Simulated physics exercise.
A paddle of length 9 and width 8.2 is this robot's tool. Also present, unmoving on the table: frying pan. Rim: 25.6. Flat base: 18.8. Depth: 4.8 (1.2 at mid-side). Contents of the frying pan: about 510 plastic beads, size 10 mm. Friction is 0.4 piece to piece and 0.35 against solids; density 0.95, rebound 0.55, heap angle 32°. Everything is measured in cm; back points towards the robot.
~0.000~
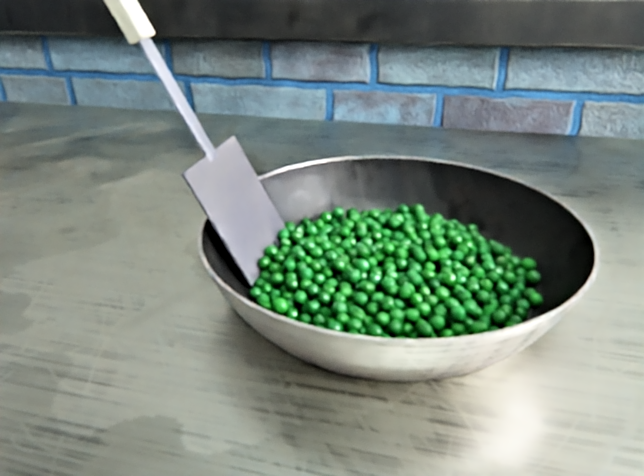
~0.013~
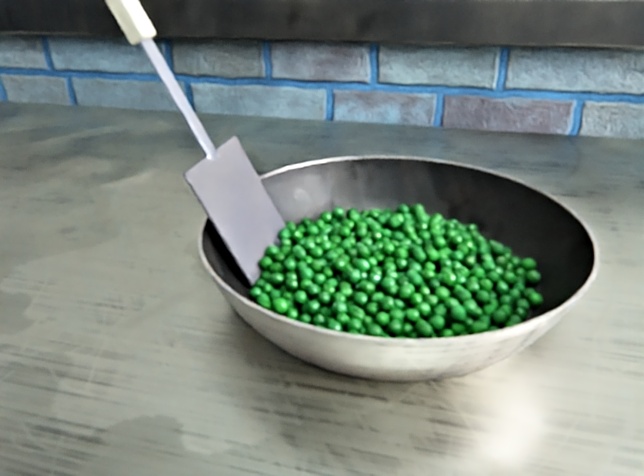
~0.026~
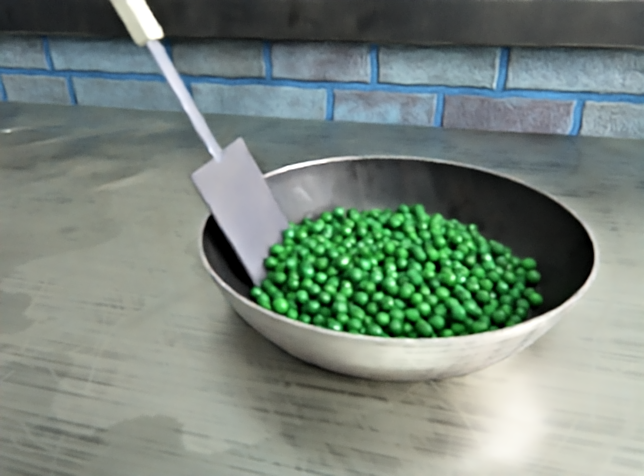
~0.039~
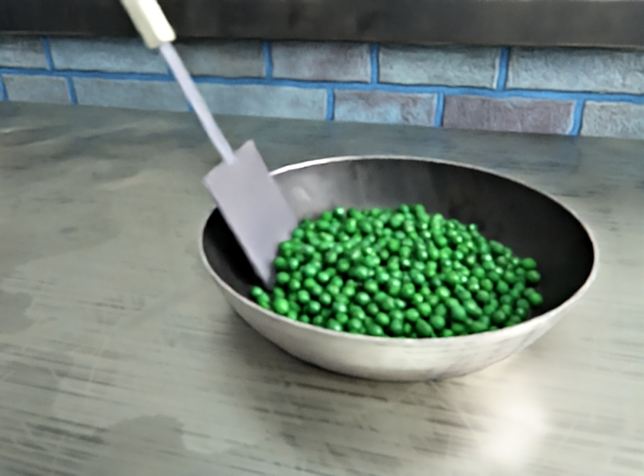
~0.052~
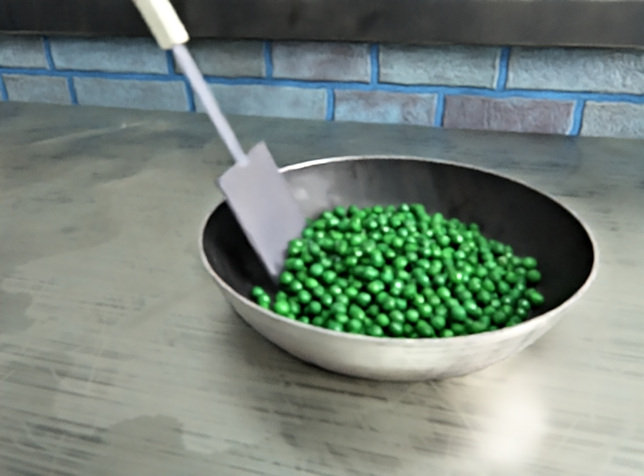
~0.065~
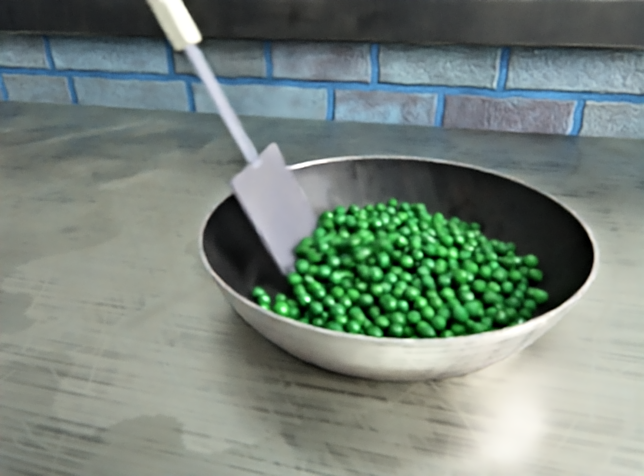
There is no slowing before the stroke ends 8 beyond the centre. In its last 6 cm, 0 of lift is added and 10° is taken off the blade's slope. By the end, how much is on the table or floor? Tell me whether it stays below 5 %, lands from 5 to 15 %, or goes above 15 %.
It stays below 5 %.
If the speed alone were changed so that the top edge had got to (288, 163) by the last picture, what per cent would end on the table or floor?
Expect about 10 per cent there.
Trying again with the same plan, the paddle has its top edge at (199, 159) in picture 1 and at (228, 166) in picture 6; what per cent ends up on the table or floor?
0 per cent.
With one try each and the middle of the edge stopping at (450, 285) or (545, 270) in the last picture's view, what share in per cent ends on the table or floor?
First try roughly 0 percent, second roughly 30 percent.
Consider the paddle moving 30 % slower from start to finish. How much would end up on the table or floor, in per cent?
In that case, around 0 per cent would end on the table or floor.
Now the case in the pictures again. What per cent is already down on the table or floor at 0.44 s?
About 0 per cent.
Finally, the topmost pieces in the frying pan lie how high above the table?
It reaches about 5.5 cm.
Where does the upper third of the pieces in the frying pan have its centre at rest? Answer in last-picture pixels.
(529, 259).
After 0.13 s, sloping 63°, highest piece 4 above the table; 508 in the frying pan.
After 0.20 s, sloping 60°, highest piece 4 above the table; 508 in the frying pan.
After 0.44 s, sloping 53°, highest piece 6 above the table; 505 in the frying pan, 3 on the table or floor.
After 1.49 s, sloping 53°, highest piece 5 above the table; 504 in the frying pan, 4 on the table or floor.
In the end, 504 in the frying pan, 4 on the table or floor. That is 1 % on the table or floor.
